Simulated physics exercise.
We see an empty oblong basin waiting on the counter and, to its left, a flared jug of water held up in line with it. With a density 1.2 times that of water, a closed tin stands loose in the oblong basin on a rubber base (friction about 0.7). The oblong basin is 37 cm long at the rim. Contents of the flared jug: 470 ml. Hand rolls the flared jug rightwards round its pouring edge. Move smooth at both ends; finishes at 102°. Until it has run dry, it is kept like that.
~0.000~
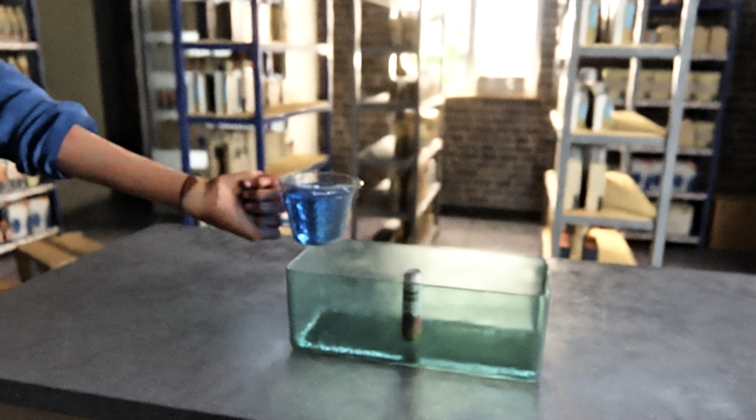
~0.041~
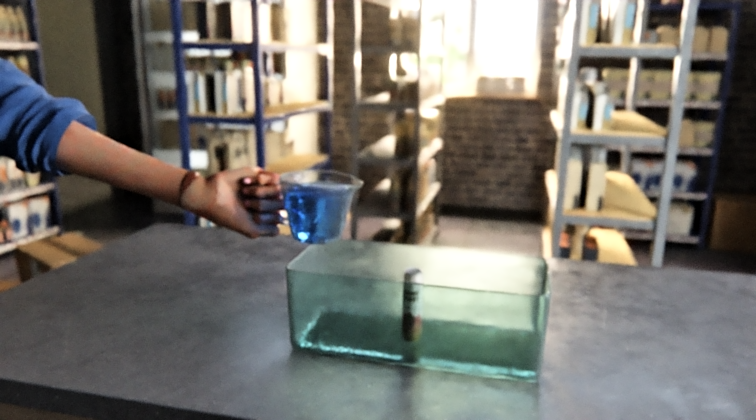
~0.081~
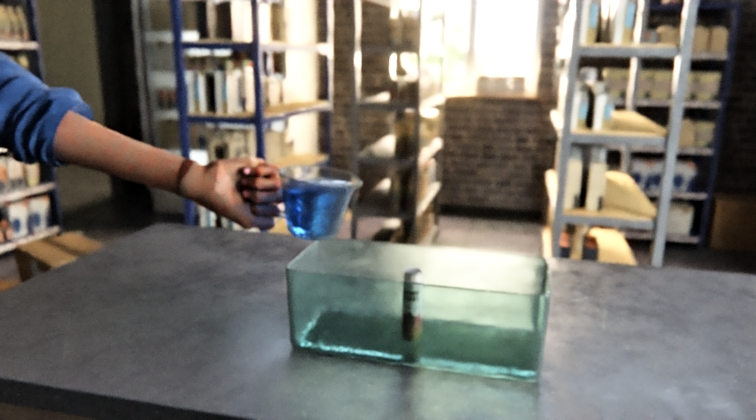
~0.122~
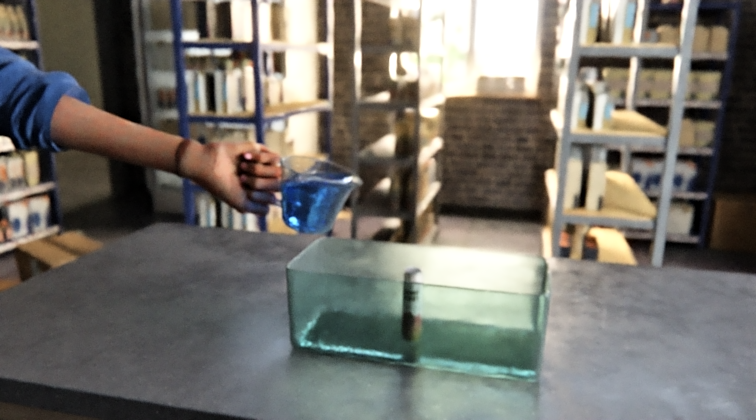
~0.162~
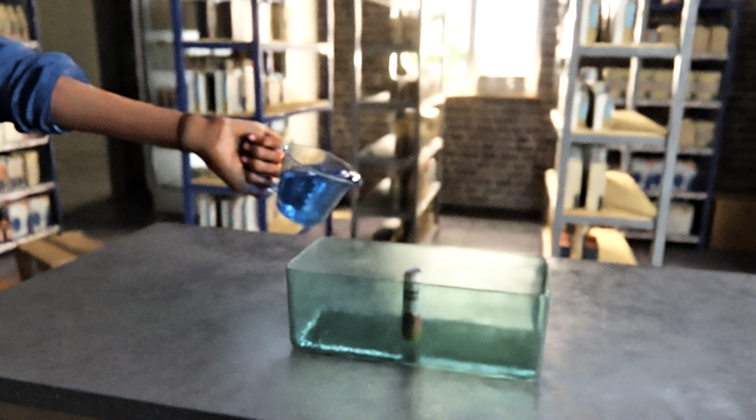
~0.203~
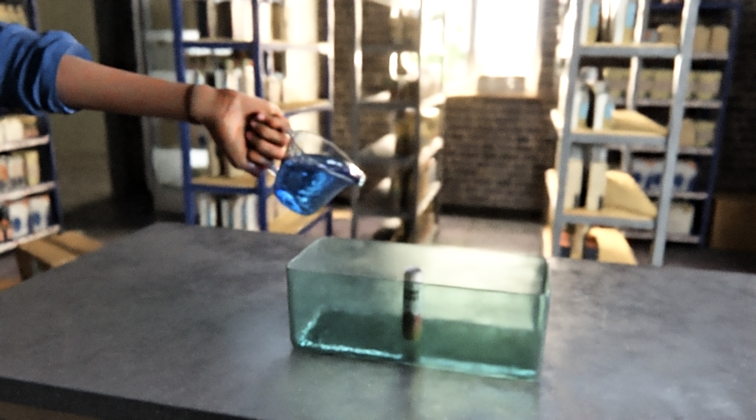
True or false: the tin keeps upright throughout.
True.
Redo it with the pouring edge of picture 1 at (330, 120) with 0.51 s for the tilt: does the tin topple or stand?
Result: Tin tipped over.
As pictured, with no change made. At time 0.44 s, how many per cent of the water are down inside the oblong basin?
Near 8 in a hundred.
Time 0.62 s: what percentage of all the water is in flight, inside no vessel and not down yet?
About 22 percent.
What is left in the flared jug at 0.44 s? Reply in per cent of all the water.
Near 46 in a hundred.
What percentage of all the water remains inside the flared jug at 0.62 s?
I reckon near 3 per cent still sits there.
By 0.44 s the tilt is 98° and 47 per cent is still to pour; the tin stands where it began.
By 0.62 s the tilt is 102° and 3 per cent is still to pour; the tin stands where it began.
By 0.81 s the tilt is 102° and 0 per cent is still to pour; the tin stands where it began.
By 1.01 s the tilt is 102° and 0 per cent is still to pour; the tin stands where it began.
At rest the tin stands where it began.
